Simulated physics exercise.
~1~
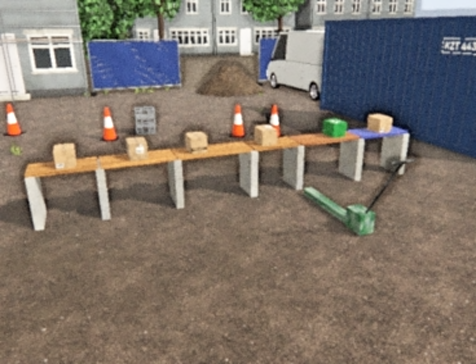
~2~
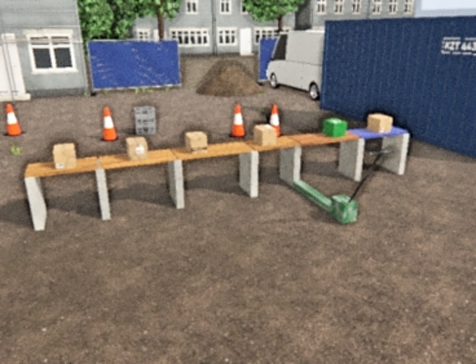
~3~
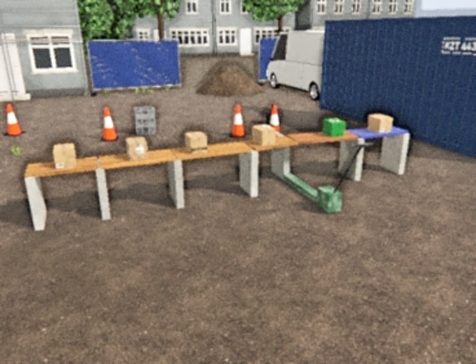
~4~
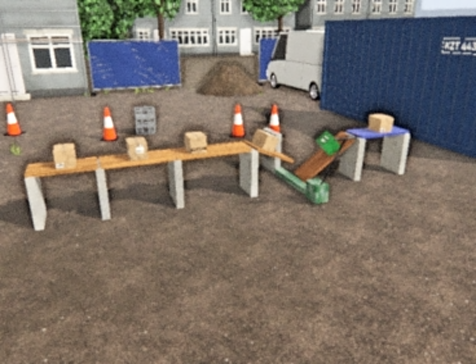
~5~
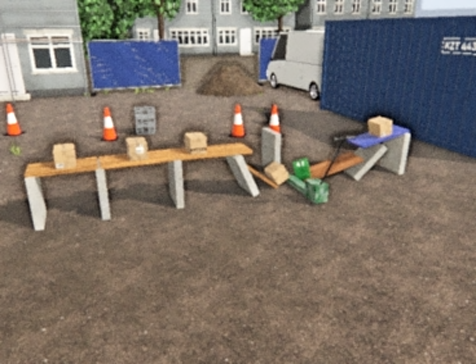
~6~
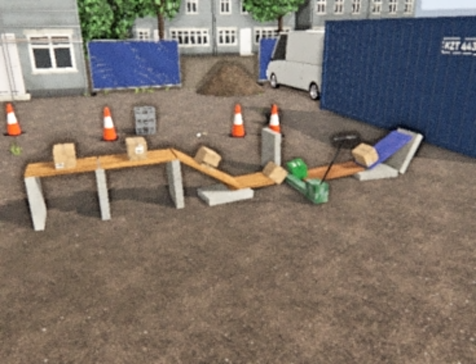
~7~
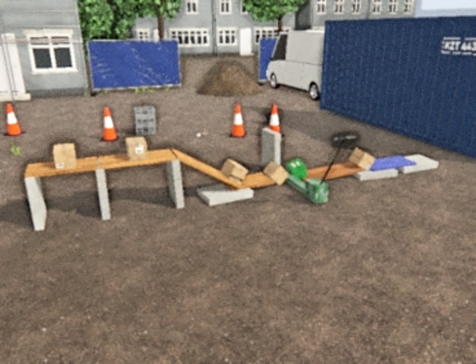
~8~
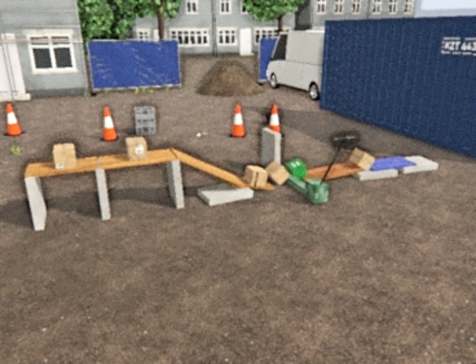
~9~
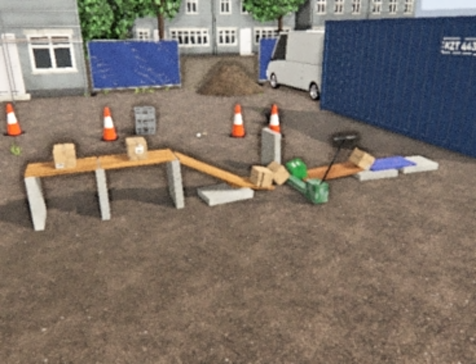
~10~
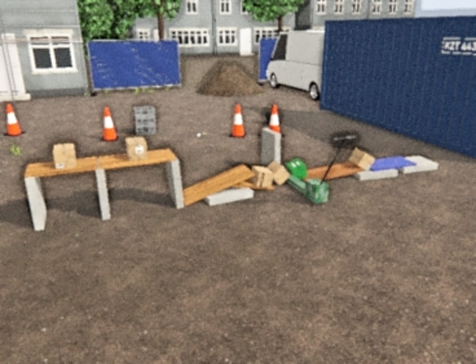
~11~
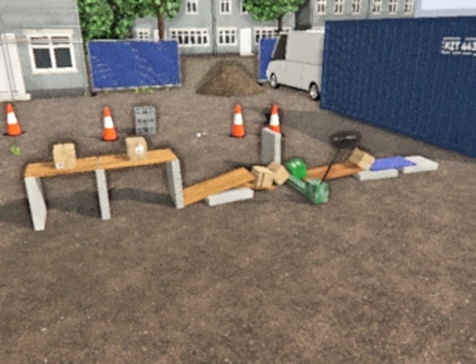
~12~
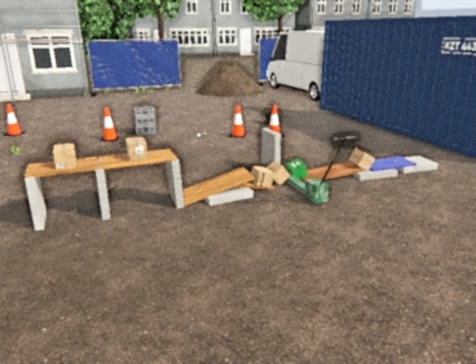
Gravel yard with a long plank run on blocks, a green floor jack knocking its right side down, cartons left tumbled.
